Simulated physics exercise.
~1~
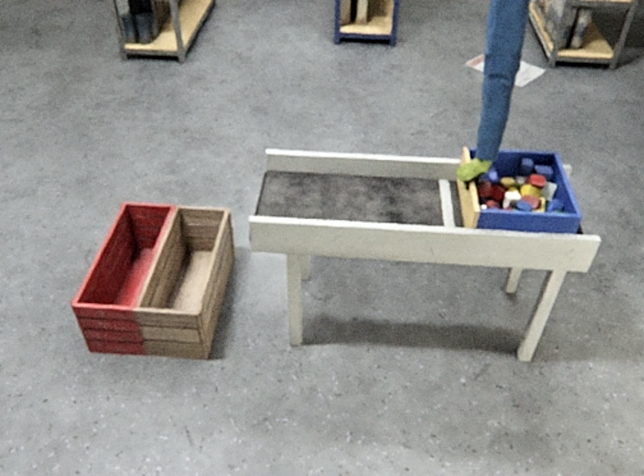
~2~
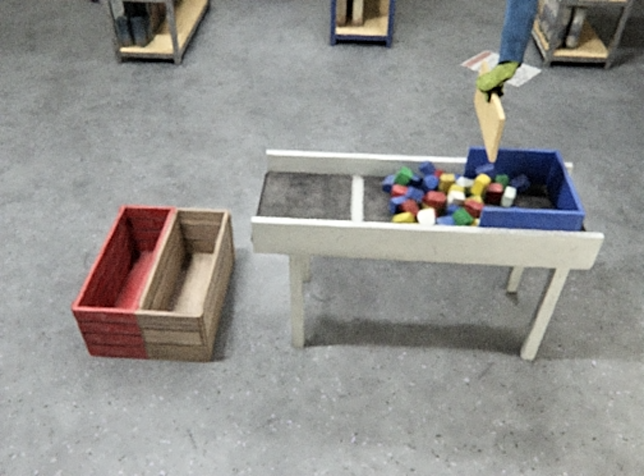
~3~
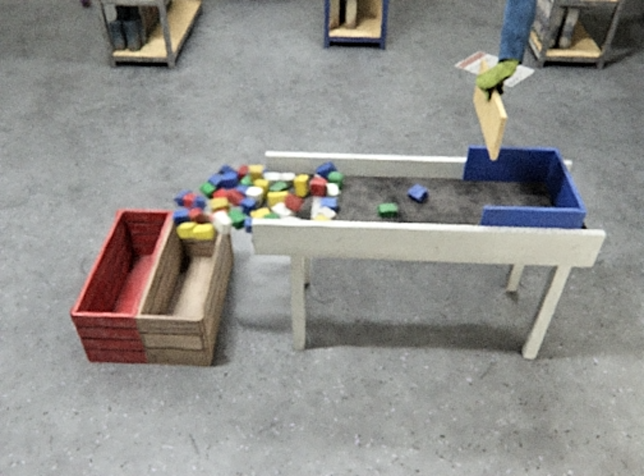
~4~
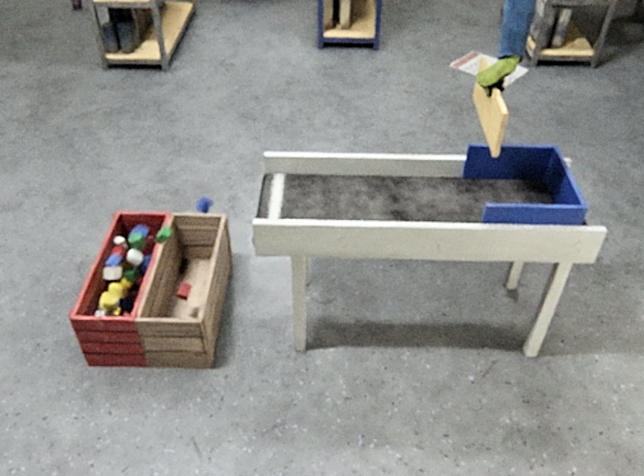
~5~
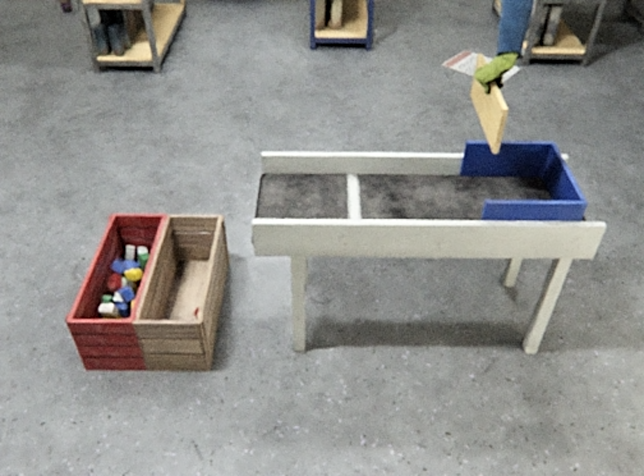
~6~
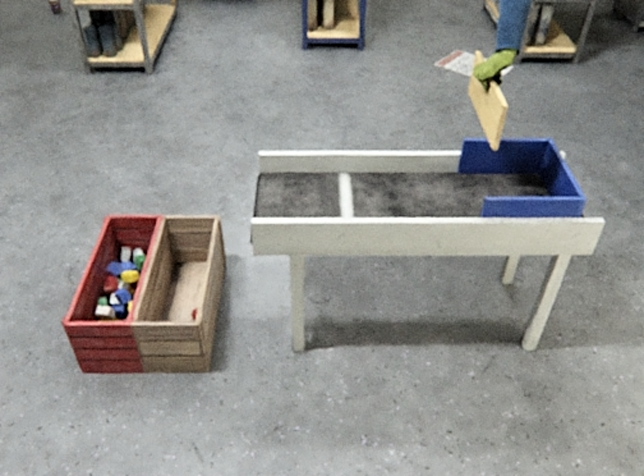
In this clip, a robotic-looking blue arm with a green gripper lifts a wooden gate from a blue pen, and colourful toy bricks ride a dark belt leftward and spill off its end. Nearly all land in the red tote, with very few in the wooden tub beside it.
